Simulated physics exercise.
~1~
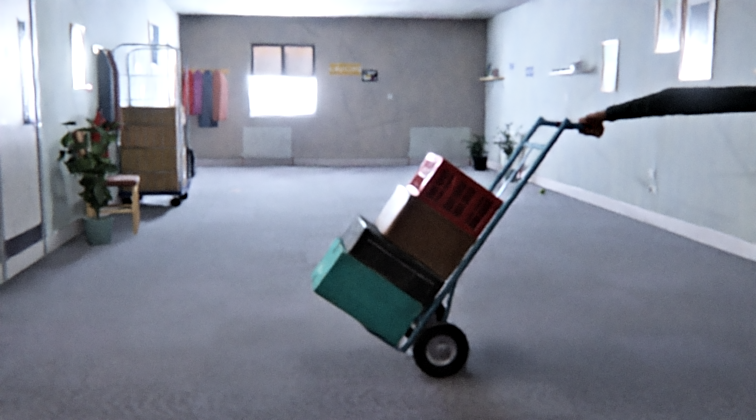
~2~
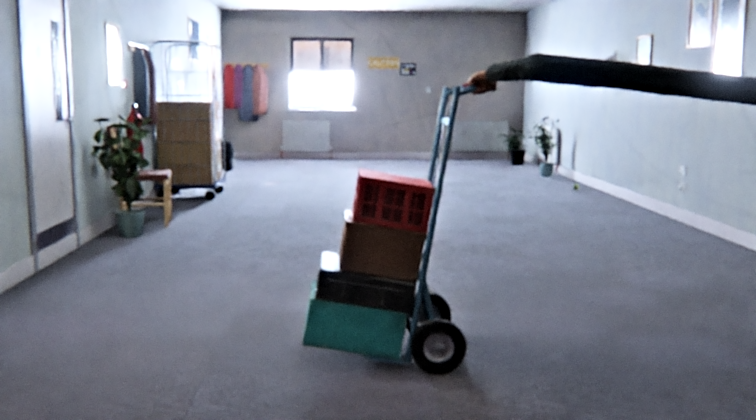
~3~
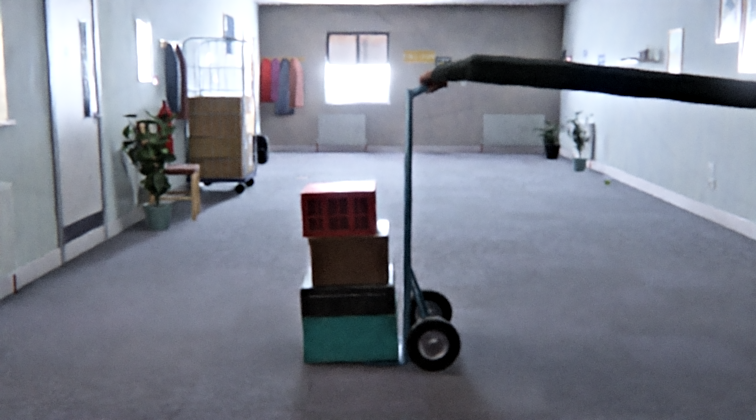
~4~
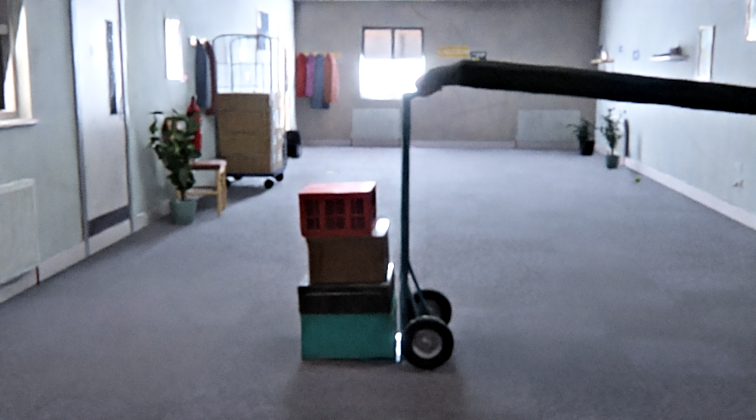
A hand tips a loaded sack truck upright, and its stacked boxes stay standing.
